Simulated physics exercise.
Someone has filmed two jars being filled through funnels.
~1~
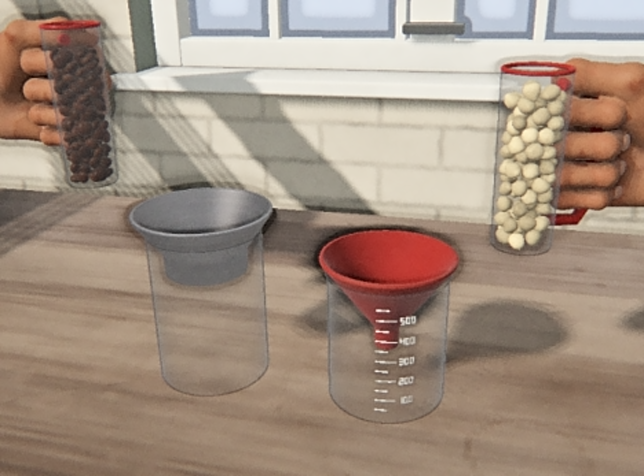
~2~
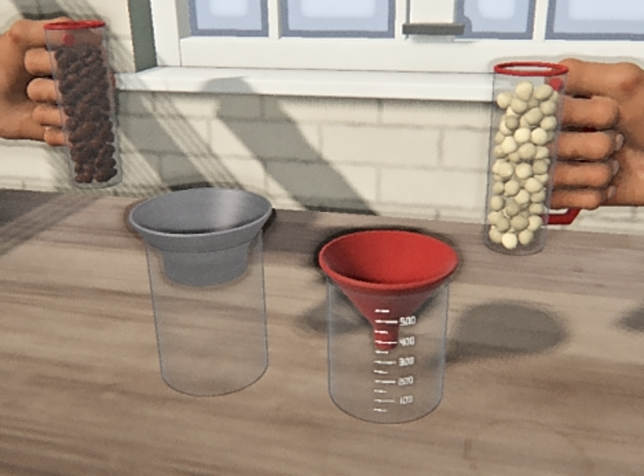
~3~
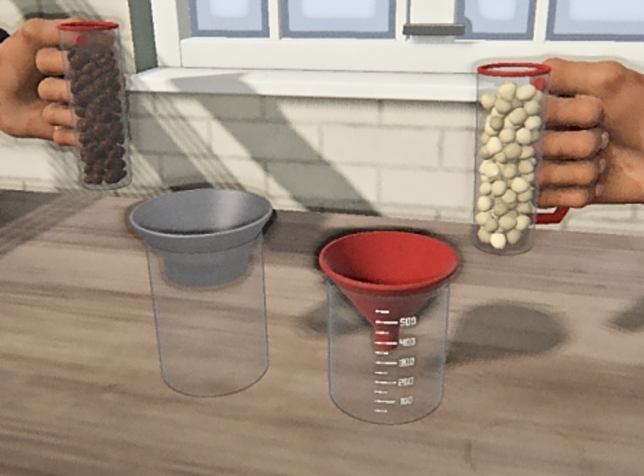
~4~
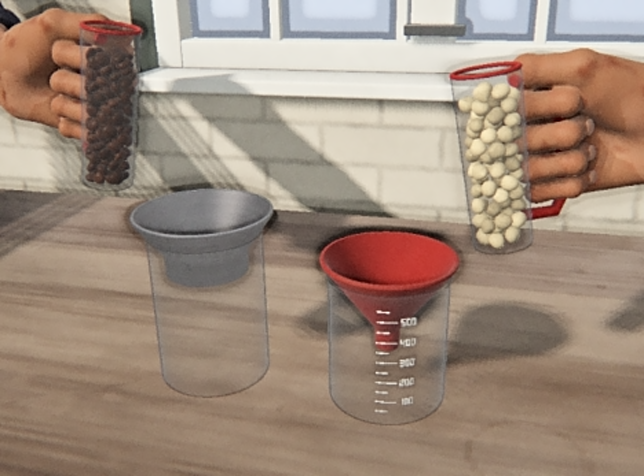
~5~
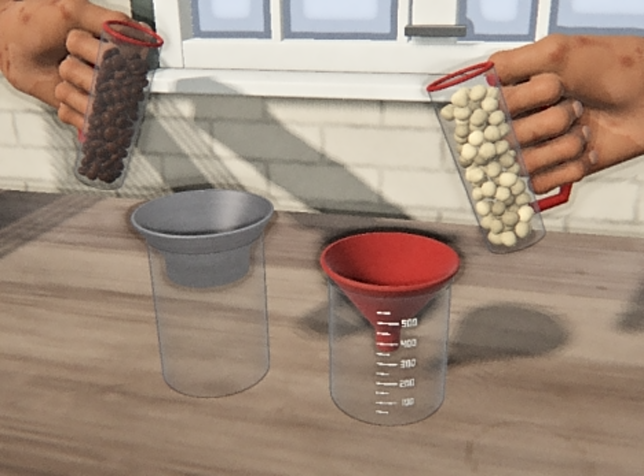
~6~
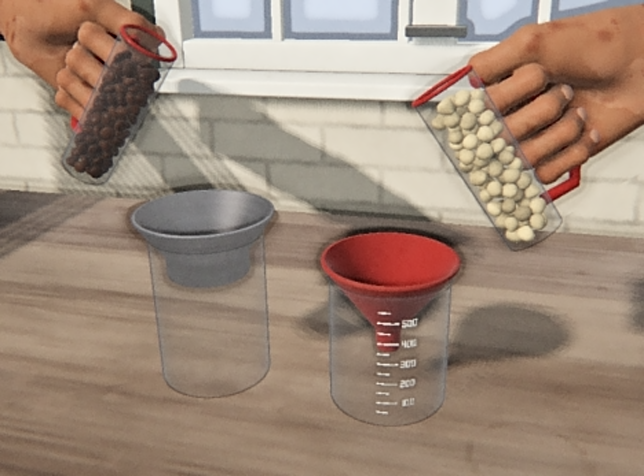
At the start, two hands hold clear, red-rimmed cups upright, dark pieces at left and pale round ones at right, behind a grey funnel and a red funnel set in empty clear jars. The hands shift the cups slightly inward, then tilt them toward each other, their contents still inside.
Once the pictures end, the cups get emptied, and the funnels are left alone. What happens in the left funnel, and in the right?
On the left it runs clear, on the right it gets blocked.
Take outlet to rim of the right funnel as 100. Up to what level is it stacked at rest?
Close to 100 per cent.
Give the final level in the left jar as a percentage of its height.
About 20 per cent.
Then, 0.38 s later than the last frame, left, every one still in the cup; right, every one still in the cup.
Then, 0.71 s later than the last frame, left, almost all still in the cup, just a few in or over the funnel, just a few down in the jar; right, almost all still in the cup, just a few in or over the funnel.
Then, 1.00 s later than the last frame, left, roughly two thirds still in the cup, roughly a quarter in or over the funnel, roughly a quarter down in the jar; right, roughly half still in the cup, roughly half in or over the funnel, just a few down in the jar.
When it is over, left, every one down in the jar; right, almost all stuck in the funnel, just a few down in the jar.
